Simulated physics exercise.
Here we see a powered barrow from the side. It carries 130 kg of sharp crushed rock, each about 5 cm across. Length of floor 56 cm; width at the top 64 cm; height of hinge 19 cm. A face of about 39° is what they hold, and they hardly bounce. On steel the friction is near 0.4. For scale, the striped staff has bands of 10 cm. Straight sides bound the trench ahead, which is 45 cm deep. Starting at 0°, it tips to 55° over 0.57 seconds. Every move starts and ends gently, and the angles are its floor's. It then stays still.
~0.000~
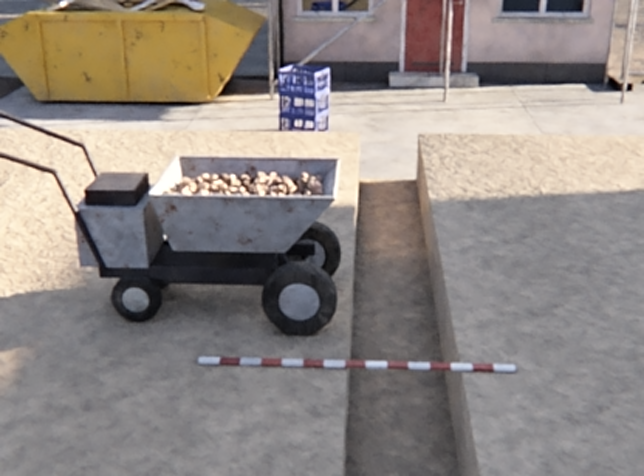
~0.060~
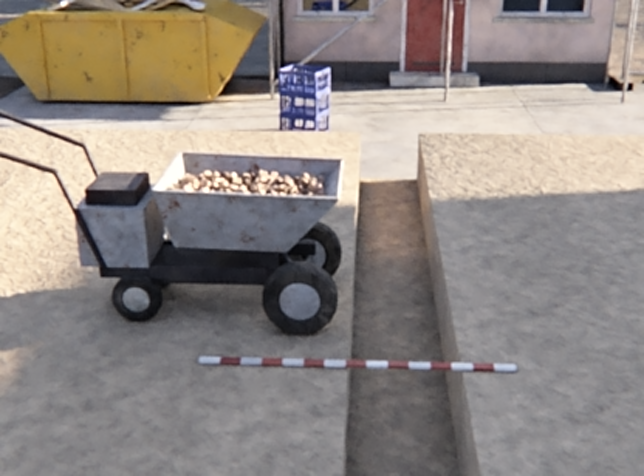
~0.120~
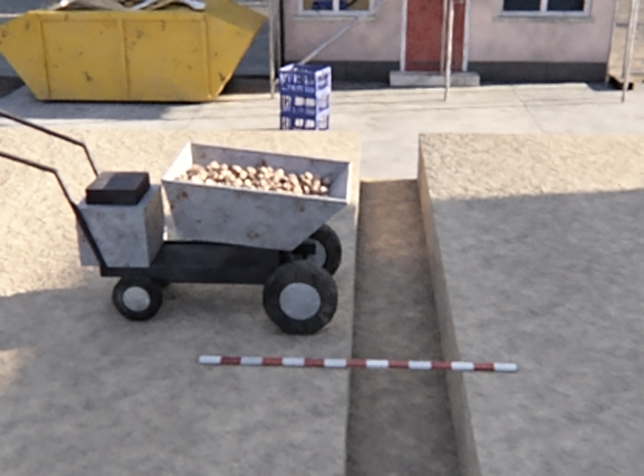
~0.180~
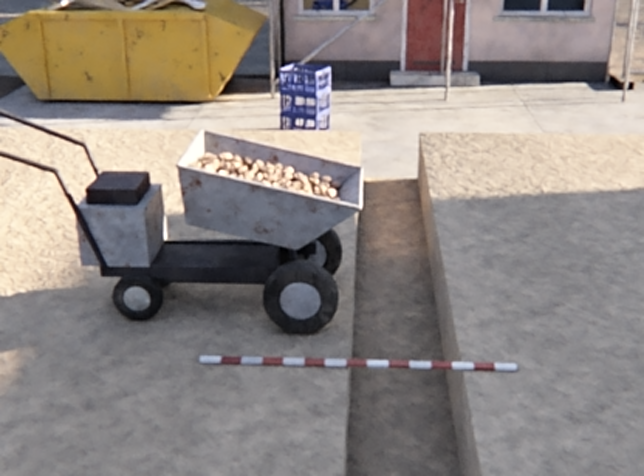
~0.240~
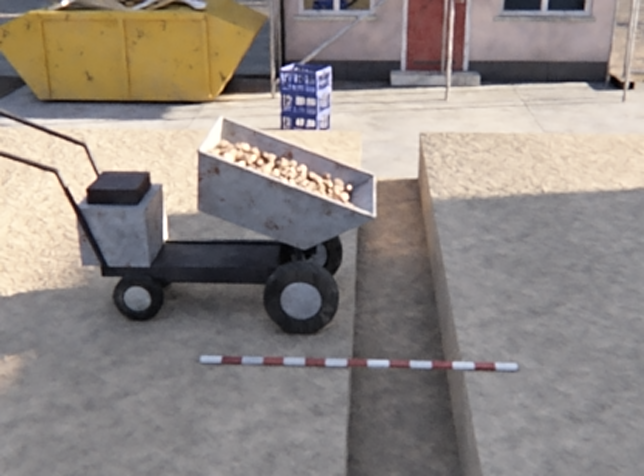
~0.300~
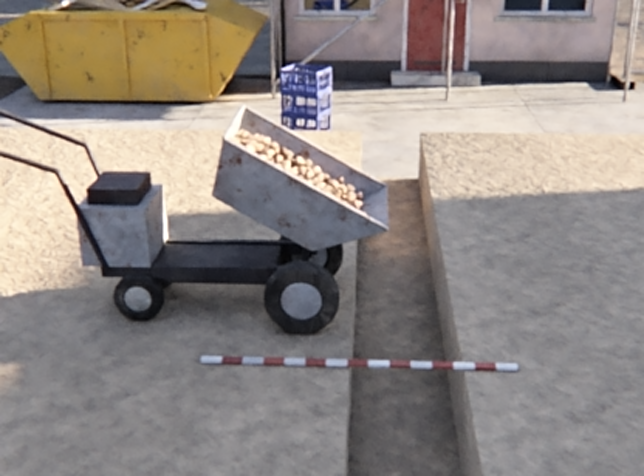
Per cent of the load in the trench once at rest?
About 18 %.
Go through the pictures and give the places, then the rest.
The first frame shows lip at (335, 199), floor tilted 0°, highest stones at (249, 181).
In the second frame, the tray is at 2°, its lip at (339, 199); the top of the load is at (243, 180); the stones move at 0.4 m/s on average.
The third frame shows lip at (348, 203), floor tilted 6°, highest stones at (210, 170); the stones move at 0.8 m/s on average.
The fourth frame shows lip at (361, 209), floor tilted 13°, highest stones at (221, 161); the stones move at 1.2 m/s on average.
The fifth frame shows lip at (375, 218), floor tilted 21°, highest stones at (231, 149); the stones move at 1.3 m/s on average.
The sixth frame shows lip at (388, 230), floor tilted 30°, highest stones at (246, 140); the stones move at 1.4 m/s on average.
After 0.4 s the floor is at 47°; 100 % in the tray; the foremost stones are at (382, 238).
After 0.7 s the floor is at 55°; 98 % in the tray, 2 % in the trench; the foremost stones are at (433, 257).
After 1.0 s the floor is at 55°; 69 % in the tray, 13 % in the trench, 19 % past the trench; the foremost stones are at (536, 312).
After 3.0 s the floor is at 55°; 61 % in the tray, 18 % in the trench, 21 % past the trench; the foremost stones are at (616, 312).
